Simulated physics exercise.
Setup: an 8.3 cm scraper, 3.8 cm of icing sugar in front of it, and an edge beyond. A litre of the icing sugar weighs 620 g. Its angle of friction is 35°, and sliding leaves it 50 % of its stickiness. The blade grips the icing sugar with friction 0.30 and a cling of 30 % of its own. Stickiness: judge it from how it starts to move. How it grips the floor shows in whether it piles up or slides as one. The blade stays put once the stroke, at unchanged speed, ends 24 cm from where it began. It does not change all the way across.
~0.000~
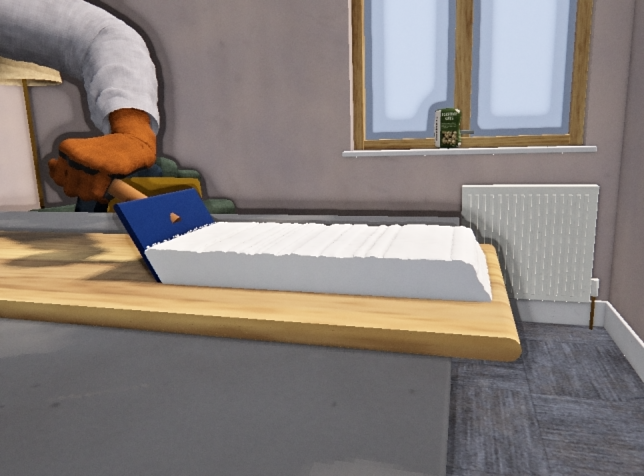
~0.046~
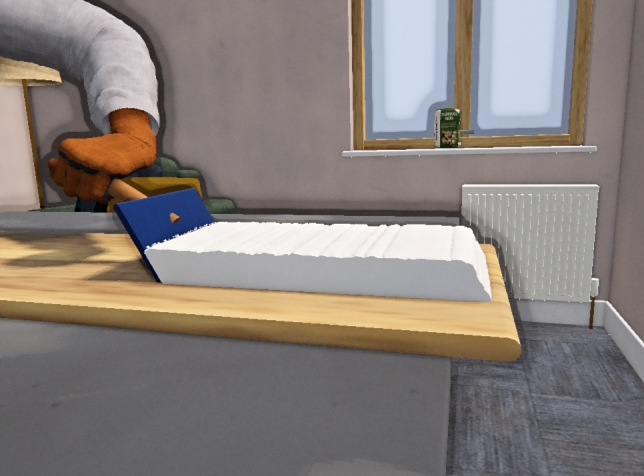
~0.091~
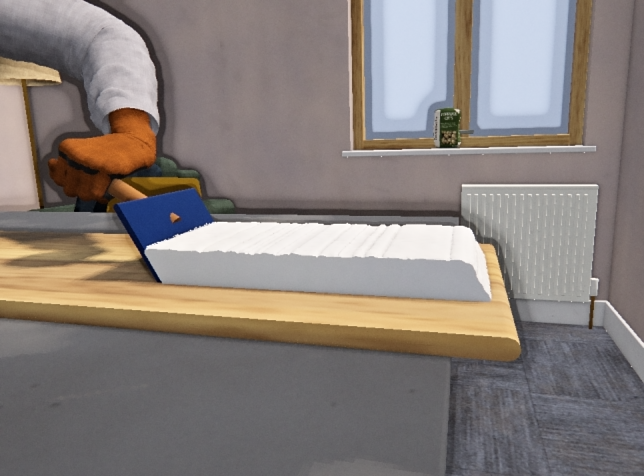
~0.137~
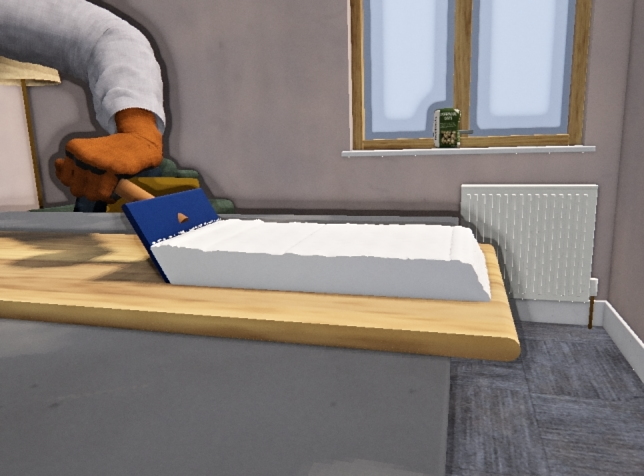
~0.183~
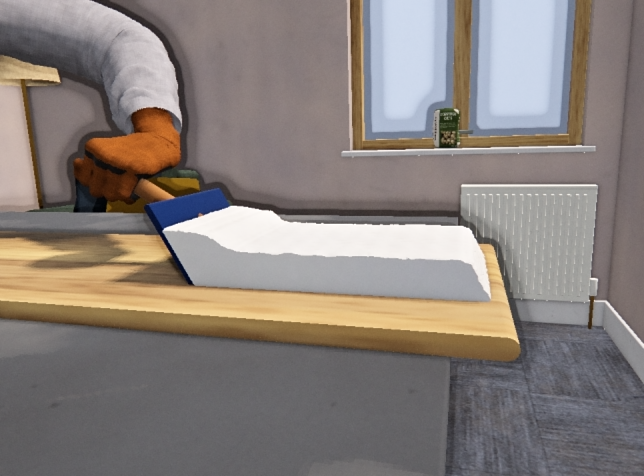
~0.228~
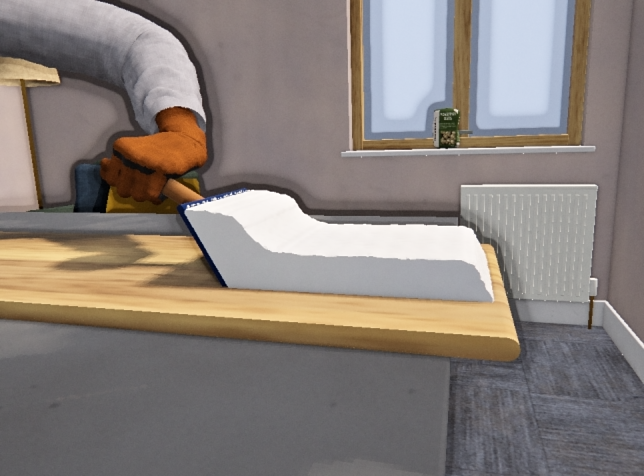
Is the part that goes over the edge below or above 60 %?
The value ends up smaller than 60 per cent.
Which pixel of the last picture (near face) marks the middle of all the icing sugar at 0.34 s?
(375, 256), roughly.
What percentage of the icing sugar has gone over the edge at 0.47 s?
5 per cent, roughly.
By 0.34 s, 0 % has gone over the edge.
By 0.47 s, 5 % has gone over the edge.
By 0.61 s, 36 % has gone over the edge.
By 0.74 s, 39 % has gone over the edge.
By 1.01 s, at the end, 45 % has gone over the edge.
